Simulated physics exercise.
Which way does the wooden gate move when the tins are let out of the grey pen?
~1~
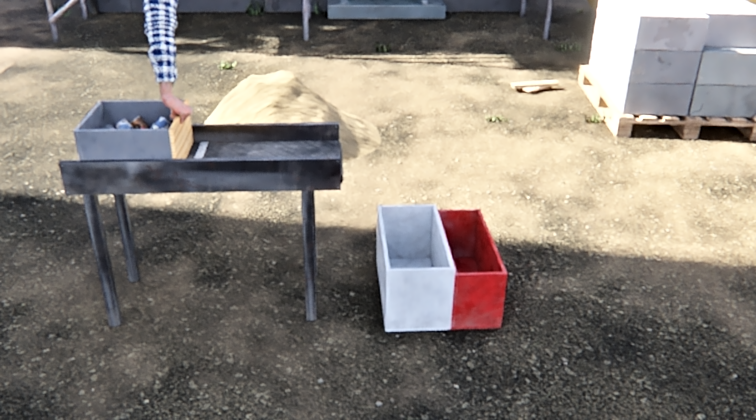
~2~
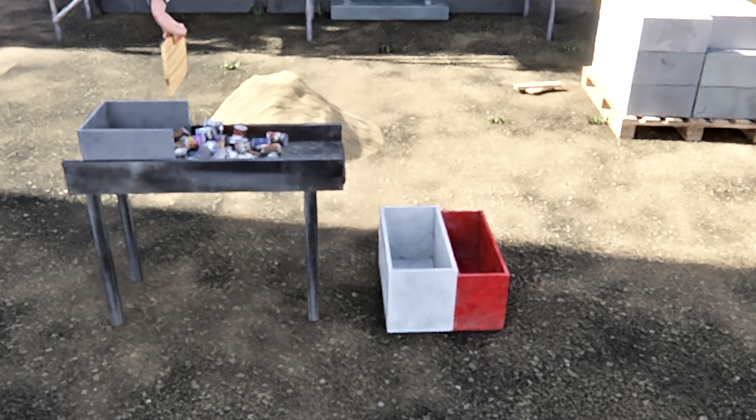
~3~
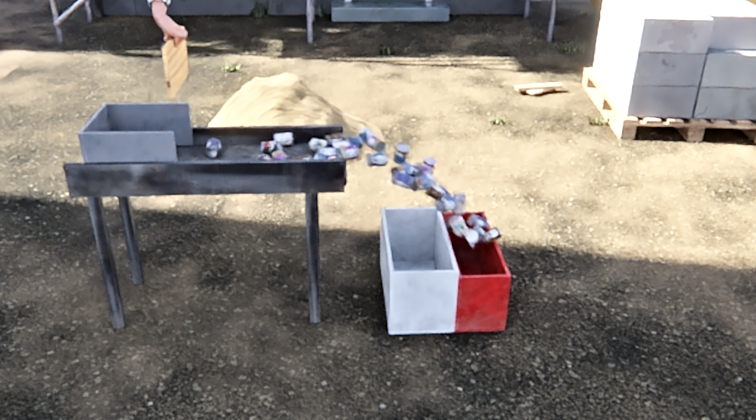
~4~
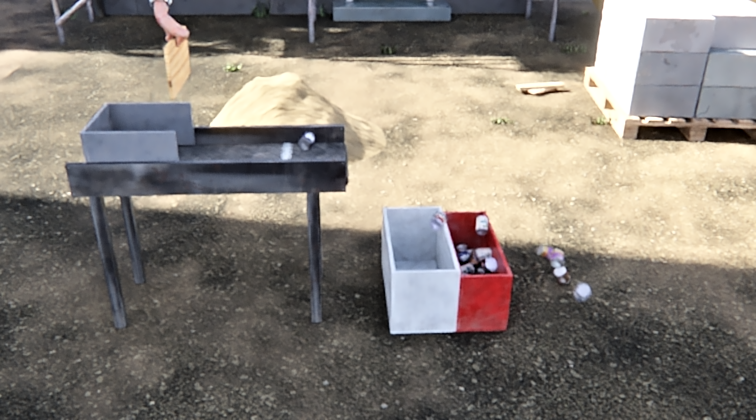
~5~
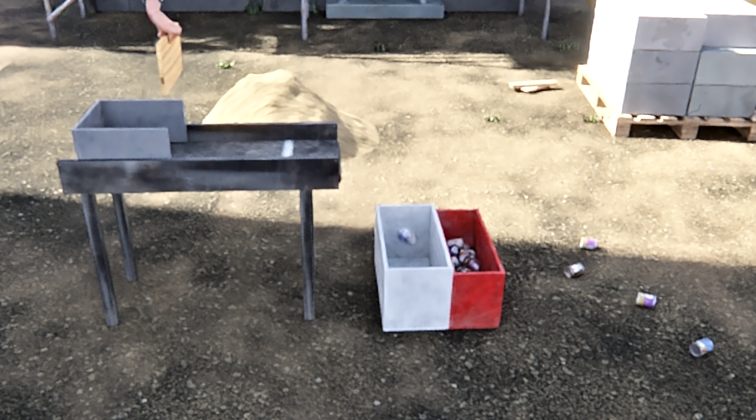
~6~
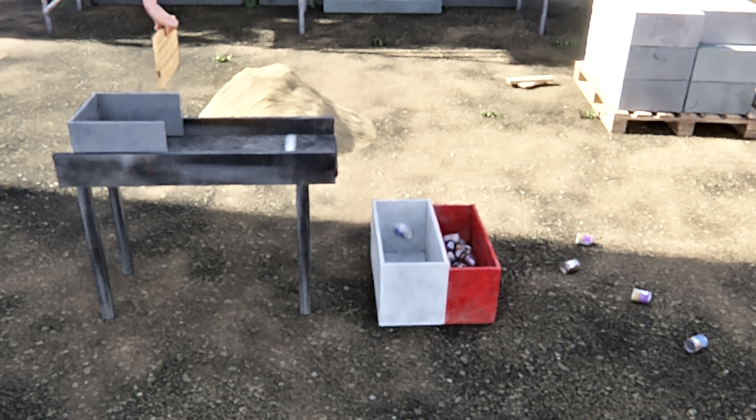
The gate moves upward, lifted by the hand until it is held above the pen and the belt.
